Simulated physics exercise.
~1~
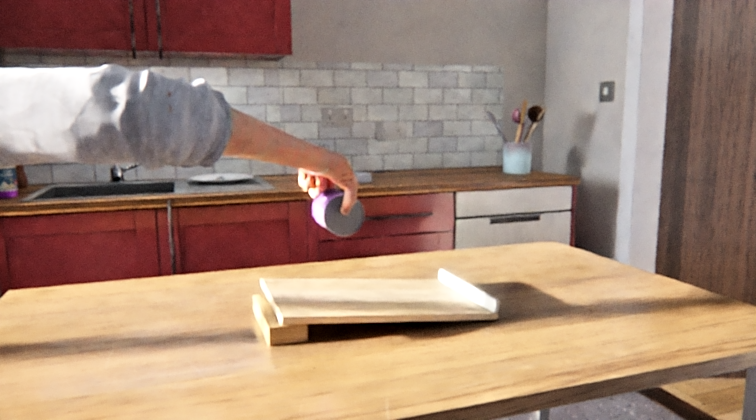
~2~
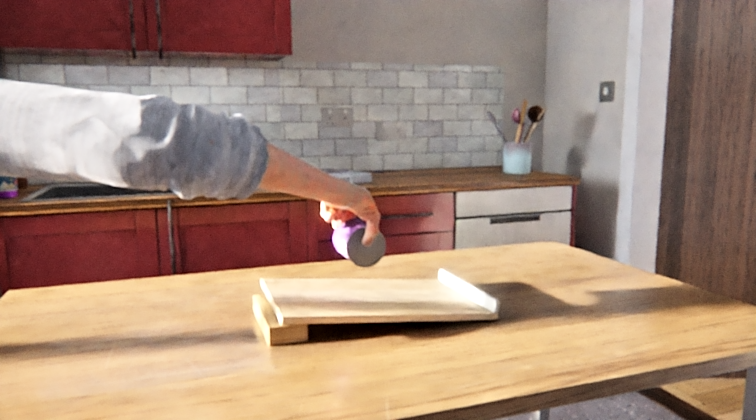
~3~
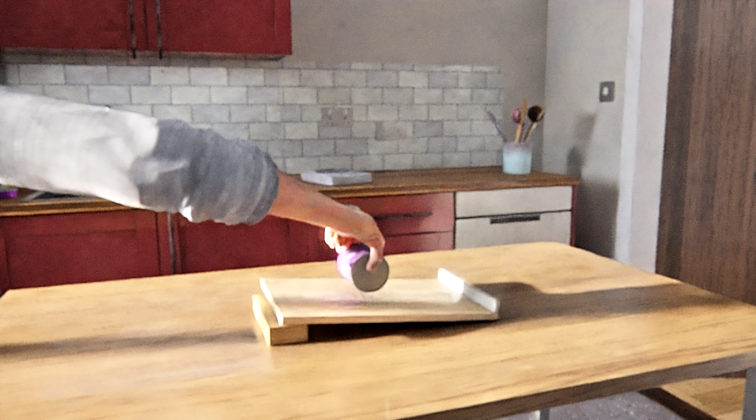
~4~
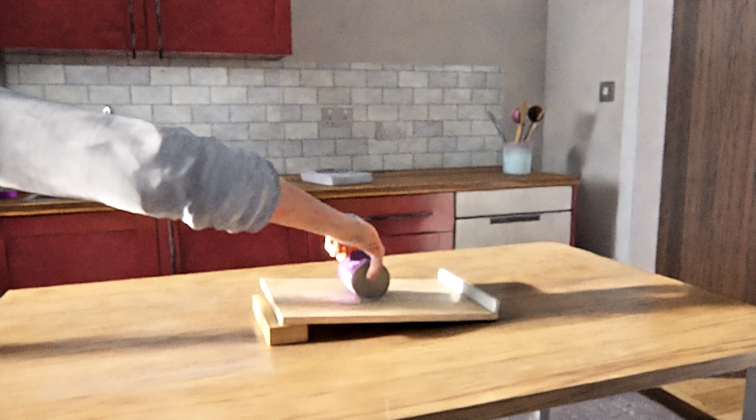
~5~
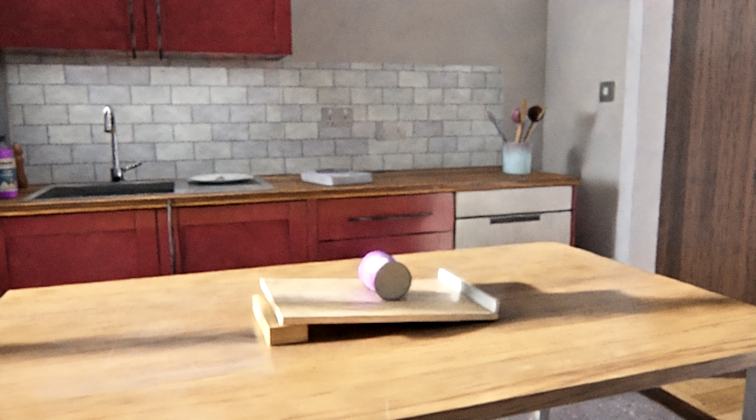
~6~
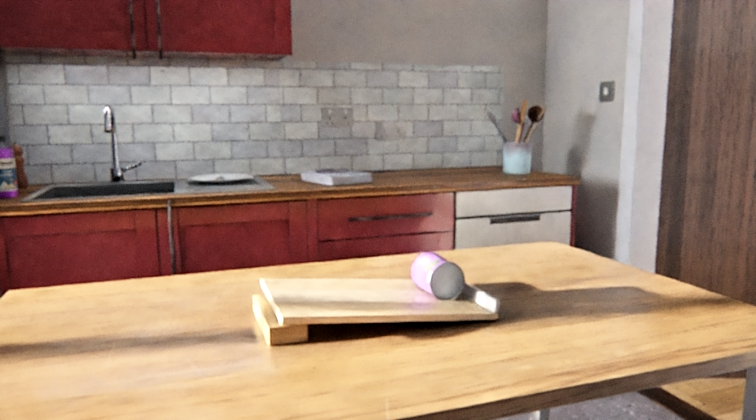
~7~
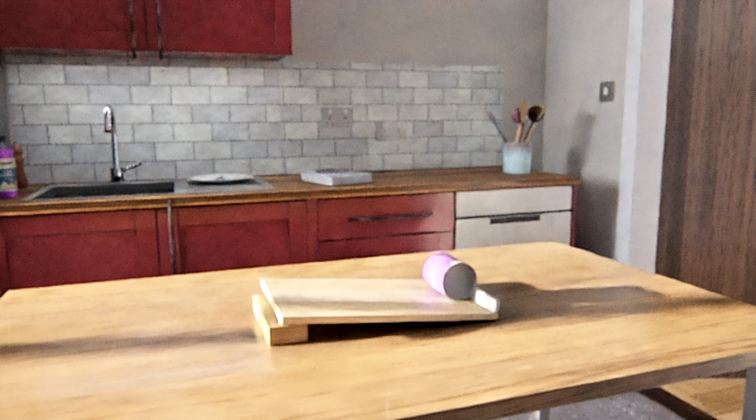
Purple tin being lowered by a hand onto a sloping board, then rolling down to the right and stopping at the raised end.
